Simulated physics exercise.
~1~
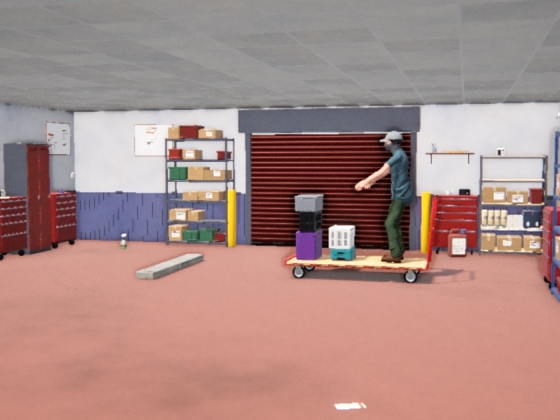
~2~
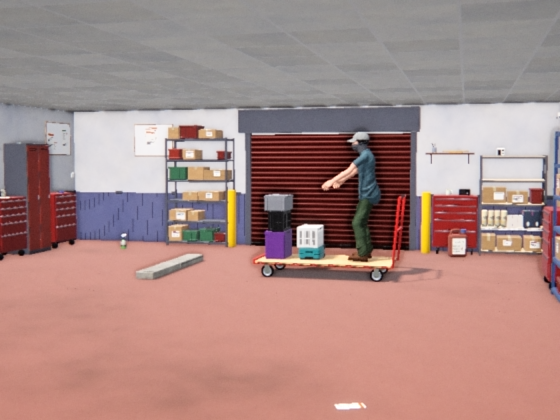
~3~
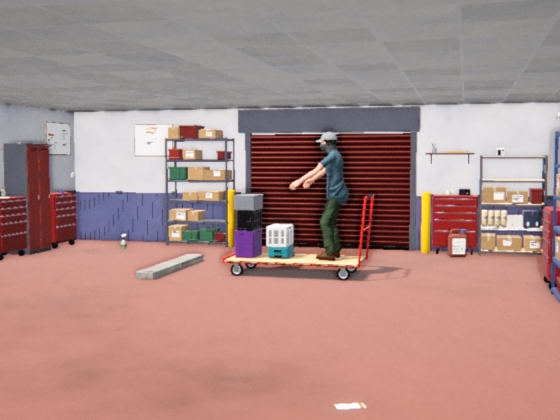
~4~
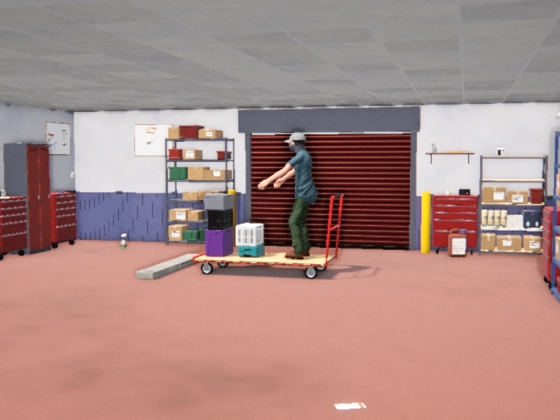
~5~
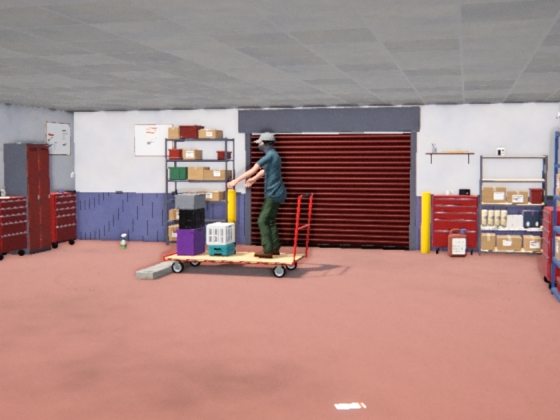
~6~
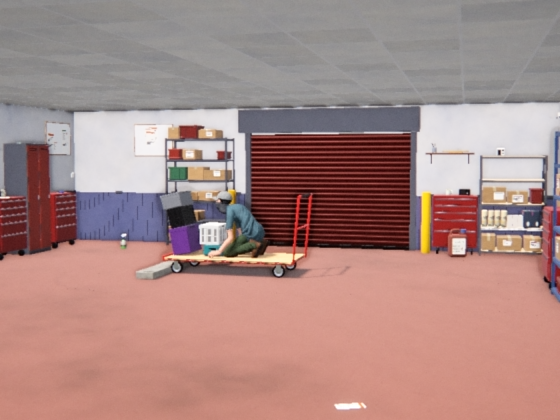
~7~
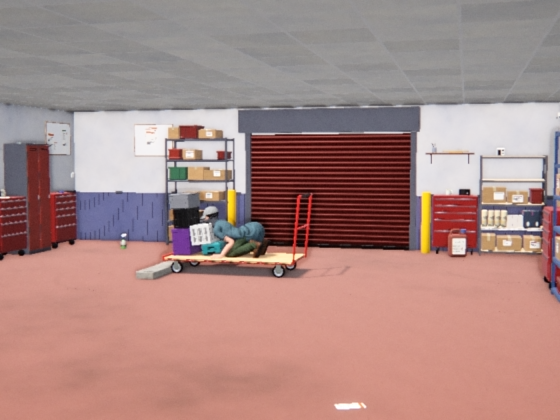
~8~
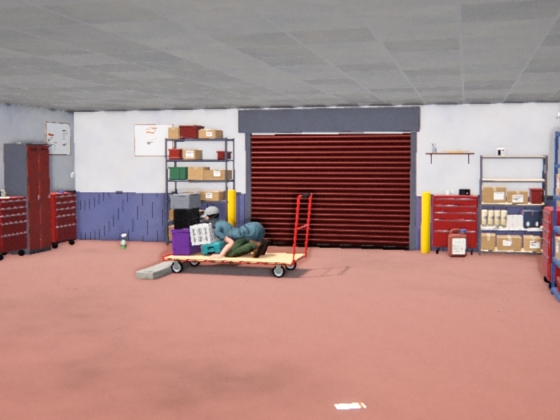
To begin with, a capped figure in a teal shirt stands with arms outstretched on a flatbed cart, behind a purple tote stacked with black and grey boxes and a white crate on a teal case. The cart rolls left across a warehouse floor toward a low grey kerb. It meets the kerb and stops abruptly. The figure folds down and forward onto the deck as the stacked boxes lean left and the white crate tips. The boxes settle back upright, and the figure ends slumped face down against the load, with everything still aboard.
